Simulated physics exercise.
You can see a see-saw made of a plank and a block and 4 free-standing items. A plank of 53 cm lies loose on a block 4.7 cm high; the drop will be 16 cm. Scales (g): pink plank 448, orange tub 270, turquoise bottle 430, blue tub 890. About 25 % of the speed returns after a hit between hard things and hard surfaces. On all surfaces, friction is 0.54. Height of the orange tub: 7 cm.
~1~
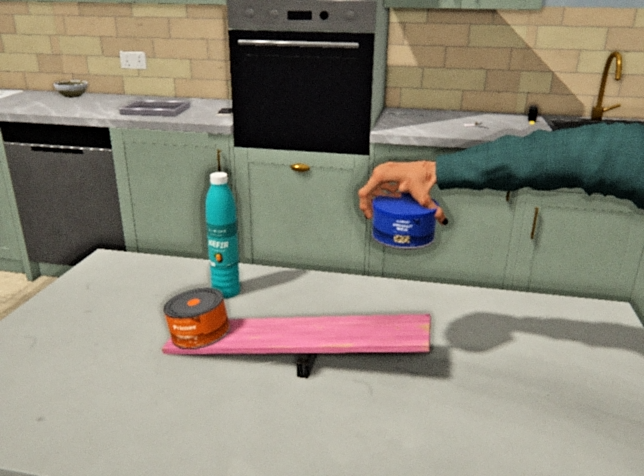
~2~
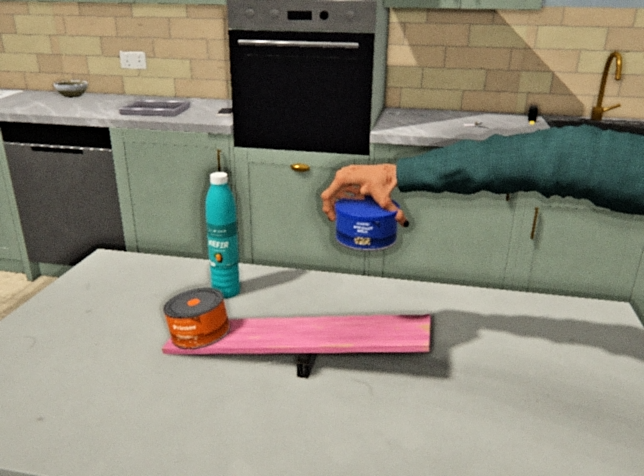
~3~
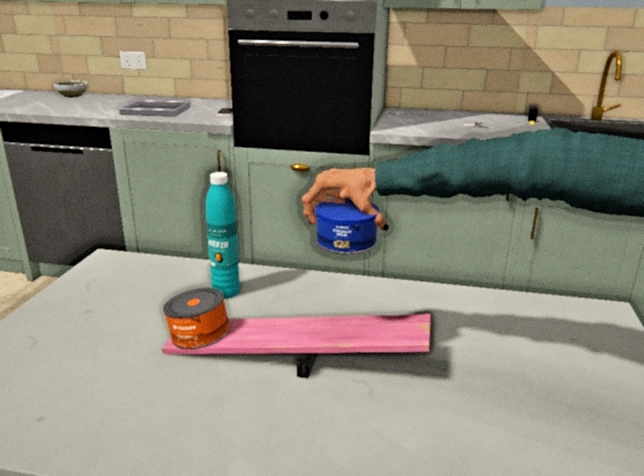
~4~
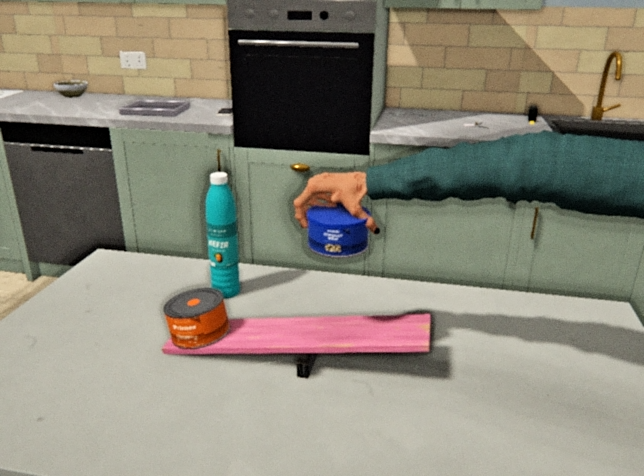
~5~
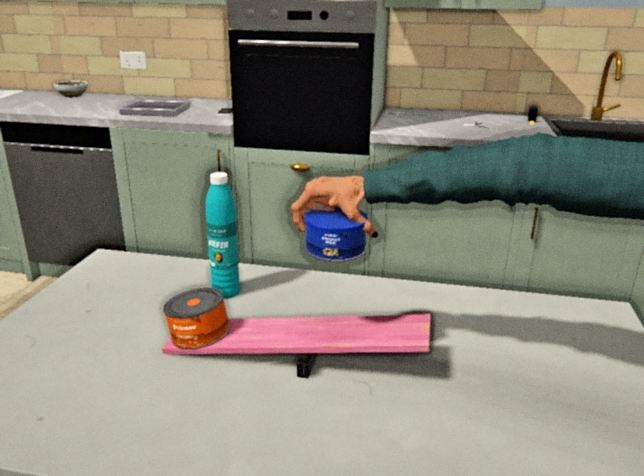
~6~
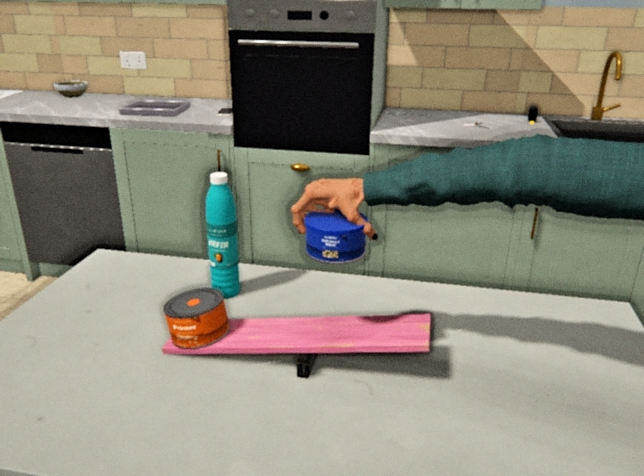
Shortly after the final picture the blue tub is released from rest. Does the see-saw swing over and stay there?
The plank holds its position in the end.
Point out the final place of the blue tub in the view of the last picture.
Near (325, 317).
Then, 0.30 s on from there, plank at 7°, leaning as at the start; blue tub 6° off upright near (331, 318).
Then, 0.40 s on from there, plank at 3°, tipped the other way; blue tub 3° off upright near (333, 321); orange tub 12° off upright.
Then, 0.70 s on from there, plank at 9°, leaning as at the start; blue tub 10° off upright near (327, 316).
In the end, plank at 9°, leaning as at the start; not toppled but over 4 cm from the start, blue tub; the other 3 under 4 cm from the start. At the end, from the last picture's camera, blue tub near (325, 317). The plank finishes with the same end low.
